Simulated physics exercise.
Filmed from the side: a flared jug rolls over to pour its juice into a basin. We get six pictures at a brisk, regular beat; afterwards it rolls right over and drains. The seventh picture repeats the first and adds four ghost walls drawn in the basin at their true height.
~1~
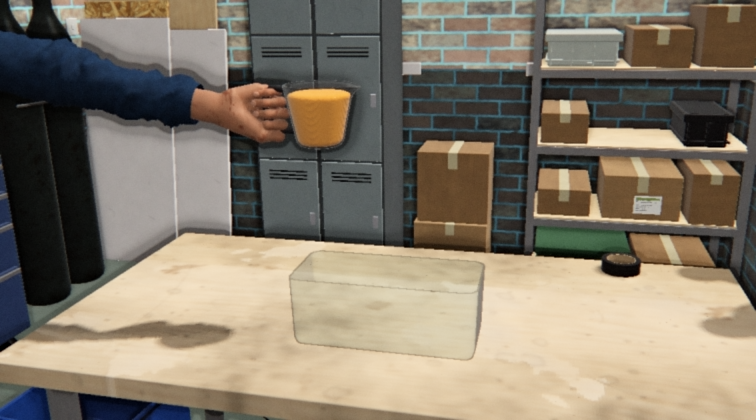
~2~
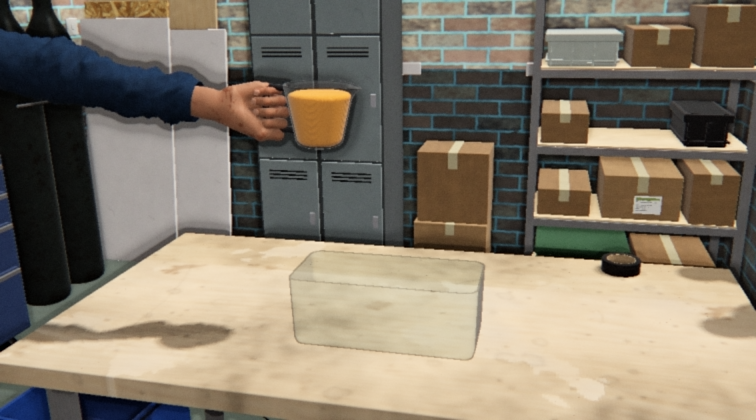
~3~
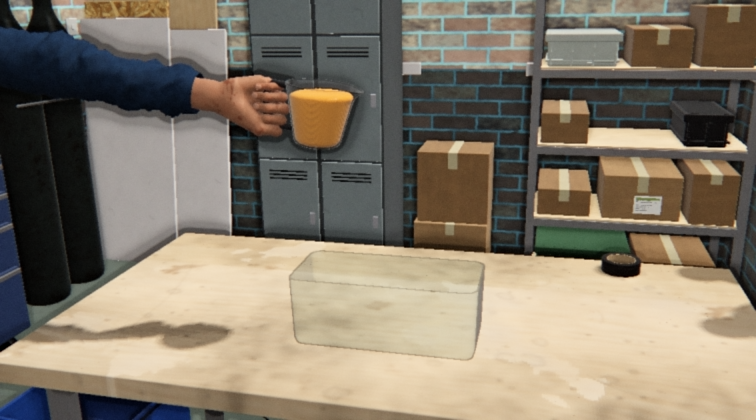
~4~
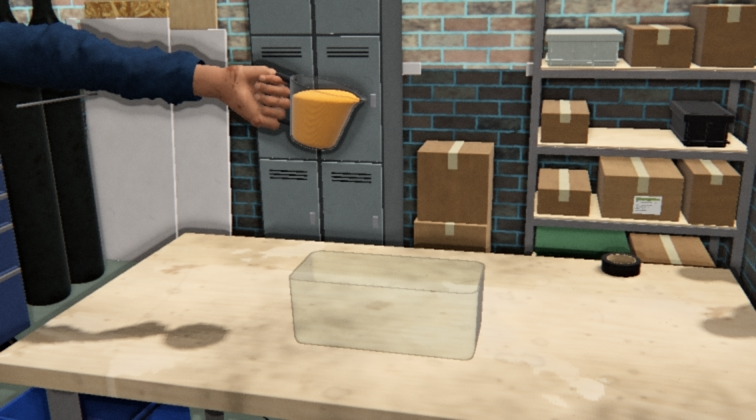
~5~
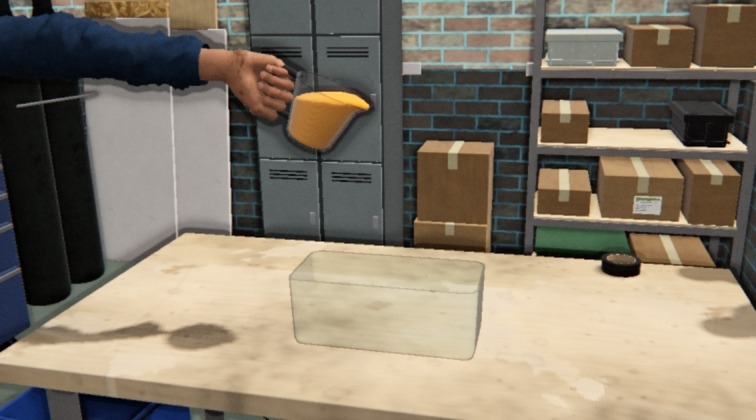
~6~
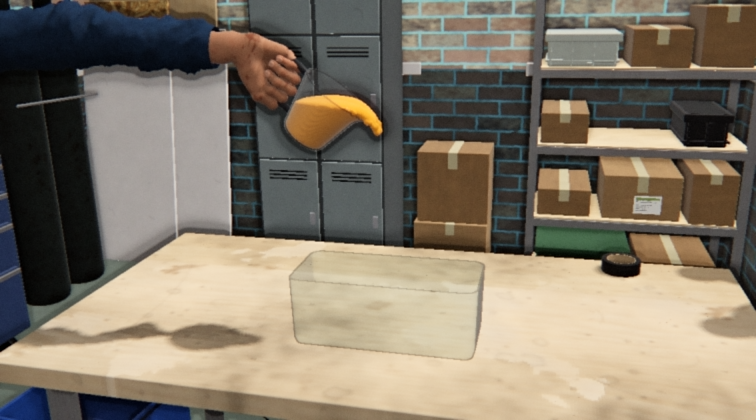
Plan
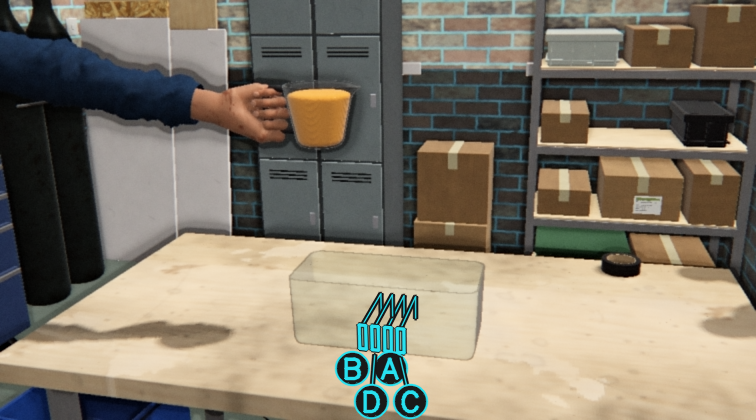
In a storage room with lockers and shelves, a hand beside a clear flared jug of orange juice tilts it rightward above an empty transparent basin on a table, and the juice slides over the lip and begins curving downward.
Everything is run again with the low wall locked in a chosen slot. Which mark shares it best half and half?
Go for C.
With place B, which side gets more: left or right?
More ends on the right.
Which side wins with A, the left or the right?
The right side.
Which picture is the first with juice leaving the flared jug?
In picture 5.
In cyan, A at (387, 356); B at (362, 353); C at (400, 357); D at (374, 355).
For place A, about 21 % ends left of the wall and 76 % right of it; 3 % is lost outside.
For place B, about 8 % ends left of the wall and 87 % right of it; 5 % is lost outside.
For place C, about 46 % ends left of the wall and 50 % right of it; 4 % is lost outside.
For place D, about 12 % ends left of the wall and 84 % right of it; 3 % is lost outside.
